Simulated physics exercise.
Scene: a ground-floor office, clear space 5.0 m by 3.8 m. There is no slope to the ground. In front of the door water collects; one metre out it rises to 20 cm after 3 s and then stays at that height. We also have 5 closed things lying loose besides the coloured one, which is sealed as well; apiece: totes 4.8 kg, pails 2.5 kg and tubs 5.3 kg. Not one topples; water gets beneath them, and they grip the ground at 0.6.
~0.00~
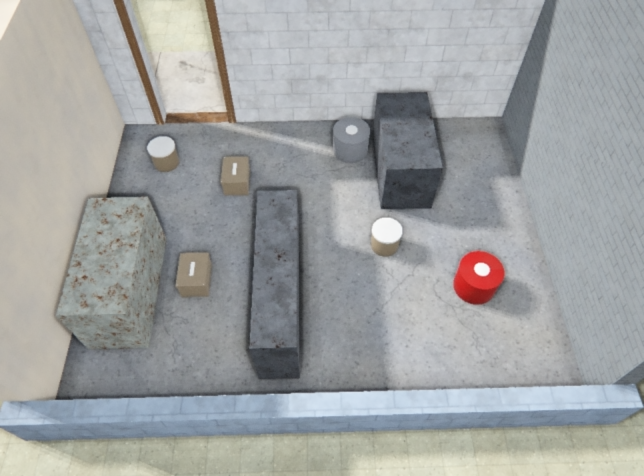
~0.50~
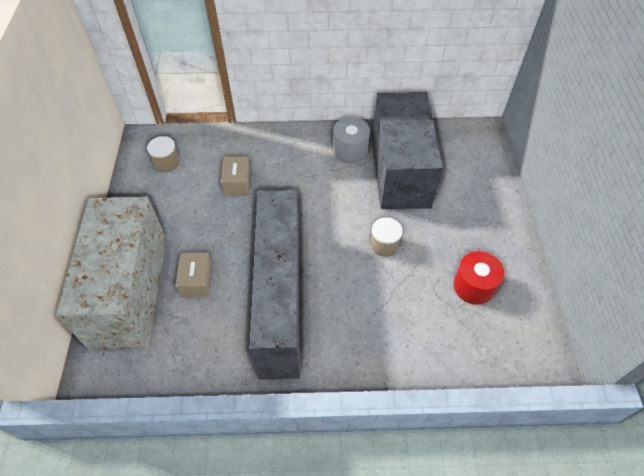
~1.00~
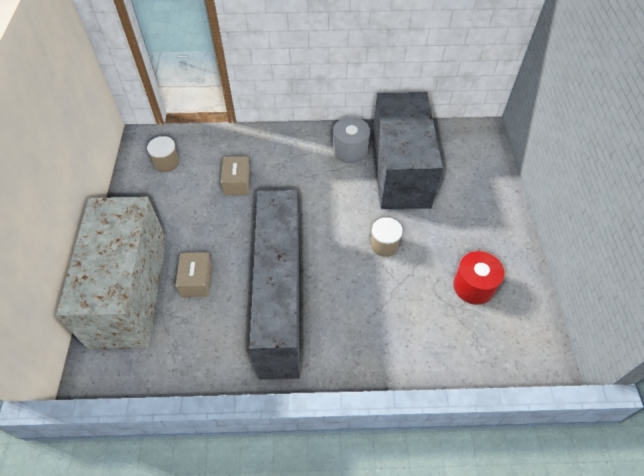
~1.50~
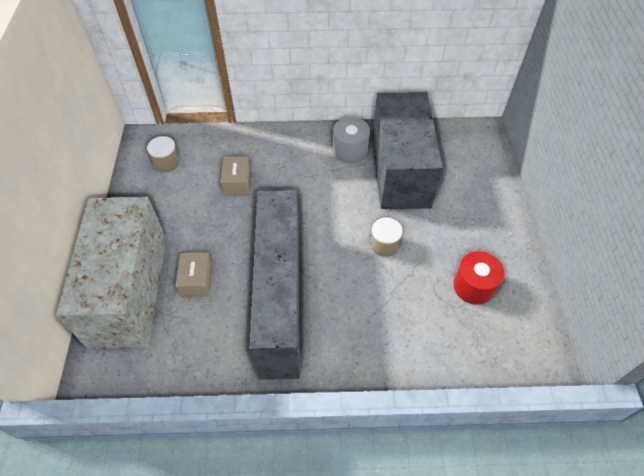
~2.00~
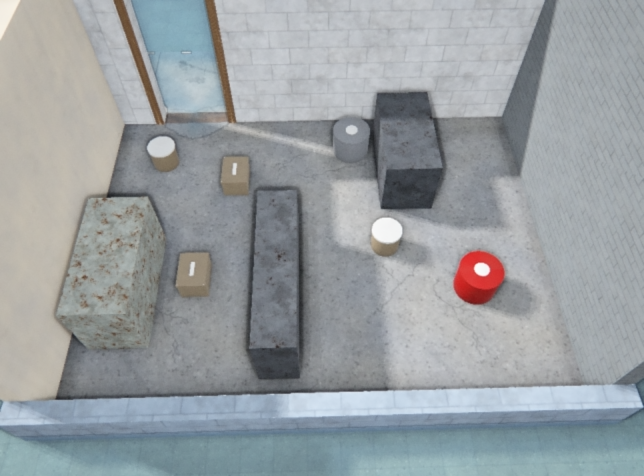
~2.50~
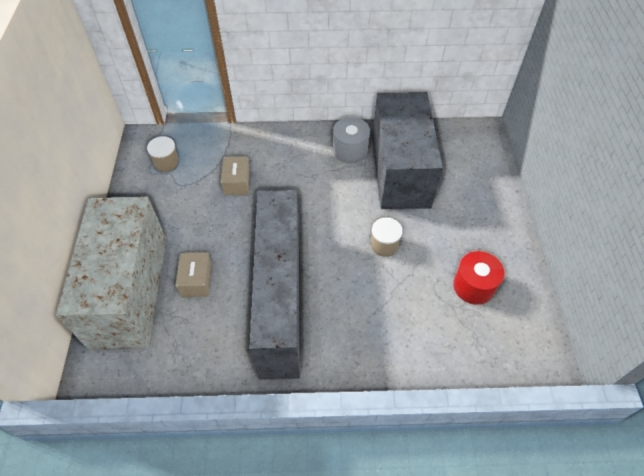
Ground-floor office with a red tub, pails and boxes standing still as water rises outside and spreads in through the doorway.
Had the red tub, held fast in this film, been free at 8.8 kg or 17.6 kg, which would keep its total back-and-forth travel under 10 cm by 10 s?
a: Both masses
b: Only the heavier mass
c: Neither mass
a.
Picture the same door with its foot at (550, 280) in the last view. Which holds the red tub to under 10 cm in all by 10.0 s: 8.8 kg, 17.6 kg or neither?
Okay, so both masses fail.
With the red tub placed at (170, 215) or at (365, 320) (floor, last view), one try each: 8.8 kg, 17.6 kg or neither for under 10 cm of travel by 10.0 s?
Taking the two spots in turn, neither keeps it, then both keep it.
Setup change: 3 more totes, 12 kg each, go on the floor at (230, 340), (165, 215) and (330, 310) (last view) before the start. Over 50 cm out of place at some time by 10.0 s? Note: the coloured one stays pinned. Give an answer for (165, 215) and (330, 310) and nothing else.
Beyond, below.
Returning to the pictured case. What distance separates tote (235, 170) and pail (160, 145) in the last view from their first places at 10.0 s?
Shifts: 150 cm / 100 cm.
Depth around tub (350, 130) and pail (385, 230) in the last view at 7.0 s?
Some 2 cm at the first, some 2 cm at the second.
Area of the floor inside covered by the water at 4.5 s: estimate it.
Wet area: Approx. 6.5 m2.
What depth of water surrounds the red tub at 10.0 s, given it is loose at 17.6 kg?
Close to 2 cm deep.
After 3.5 s the red tub would be 0 cm from its start with 8.8 kg and 0 cm from its start with 17.6 kg; 0 cm of water round it then.
After 4.5 s the red tub would be 0 cm from its start with 8.8 kg and 0 cm from its start with 17.6 kg; 0 cm of water round it then.
After 7.0 s the red tub would be 0 cm from its start with 8.8 kg and 0 cm from its start with 17.6 kg; 0 cm of water round it then.
After 10.0 s the red tub would be 0 cm from its start with 8.8 kg and 0 cm from its start with 17.6 kg; 2 cm of water round it then.
